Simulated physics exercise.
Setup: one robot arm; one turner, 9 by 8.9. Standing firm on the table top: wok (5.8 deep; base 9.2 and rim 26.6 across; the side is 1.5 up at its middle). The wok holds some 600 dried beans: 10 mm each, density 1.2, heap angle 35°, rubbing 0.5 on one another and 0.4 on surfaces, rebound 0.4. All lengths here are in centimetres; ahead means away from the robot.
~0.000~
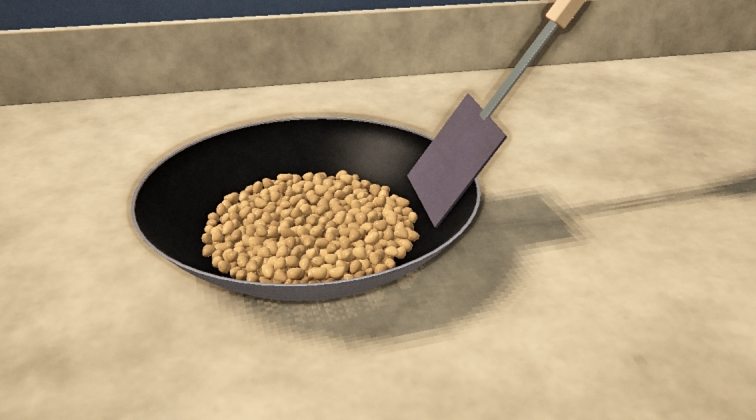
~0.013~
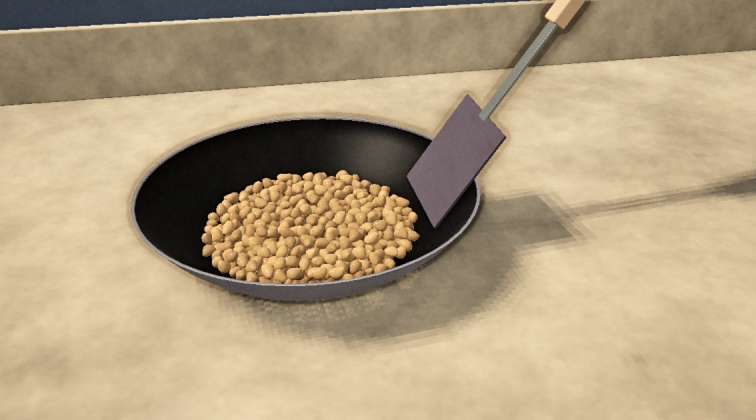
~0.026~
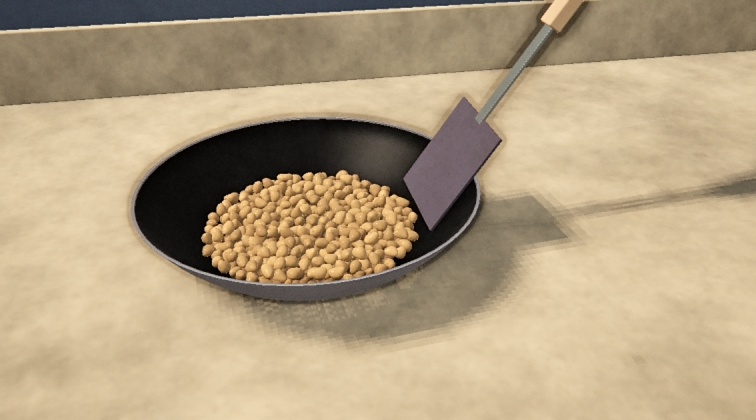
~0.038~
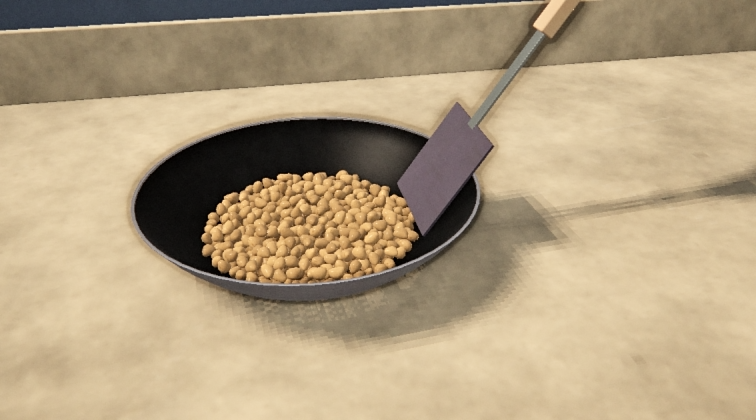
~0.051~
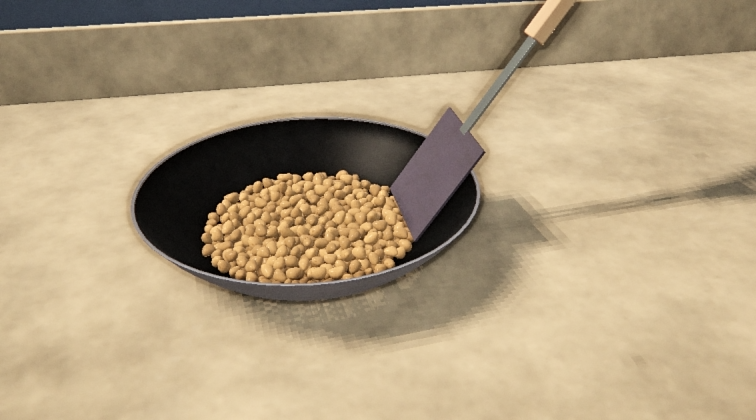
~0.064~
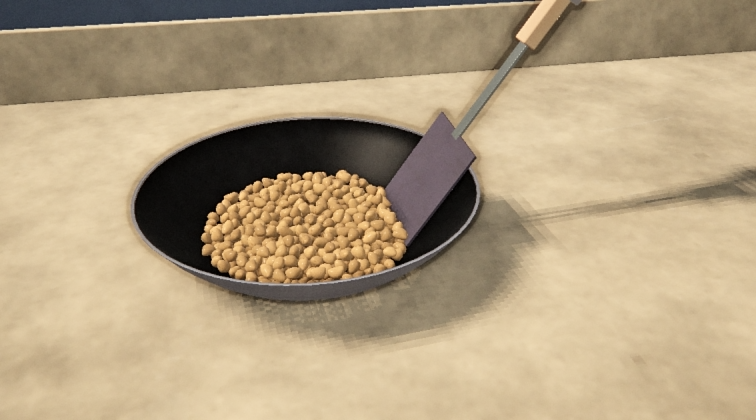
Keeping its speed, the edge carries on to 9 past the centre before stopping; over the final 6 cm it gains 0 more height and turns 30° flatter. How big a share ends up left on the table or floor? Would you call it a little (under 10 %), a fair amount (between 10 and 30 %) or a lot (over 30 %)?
A fair amount, between 10 and 30 %.
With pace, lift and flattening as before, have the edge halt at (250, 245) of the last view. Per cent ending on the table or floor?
Roughly 5 per cent.
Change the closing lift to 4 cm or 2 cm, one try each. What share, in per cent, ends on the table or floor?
20 and 20 per cent.
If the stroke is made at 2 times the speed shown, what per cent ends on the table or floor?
Something close to 35 per cent ends up on the table or floor.
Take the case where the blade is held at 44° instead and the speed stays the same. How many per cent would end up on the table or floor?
In that case, around 20 percent would end up on the table or floor.
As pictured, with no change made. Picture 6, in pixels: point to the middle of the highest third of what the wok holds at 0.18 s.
The top third sits at roughly (243, 220).
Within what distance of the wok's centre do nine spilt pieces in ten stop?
Around 25 centimetres.
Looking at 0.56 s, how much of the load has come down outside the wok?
About 20 per cent.
After 0.18 s, sloping 55°, highest piece 8 above the table; 603 in the wok.
After 0.30 s, sloping 45°, highest piece 12 above the table; 598 in the wok, 5 on the blade or in flight.
After 0.56 s, sloping 25°, highest piece 8 above the table; 476 in the wok, 122 on the table or floor, 5 on the blade or in flight.
After 1.61 s, sloping 25°, highest piece 8 above the table; 472 in the wok, 131 on the table or floor.
In the end, 472 in the wok, 131 on the table or floor. That is 22 % on the table or floor.
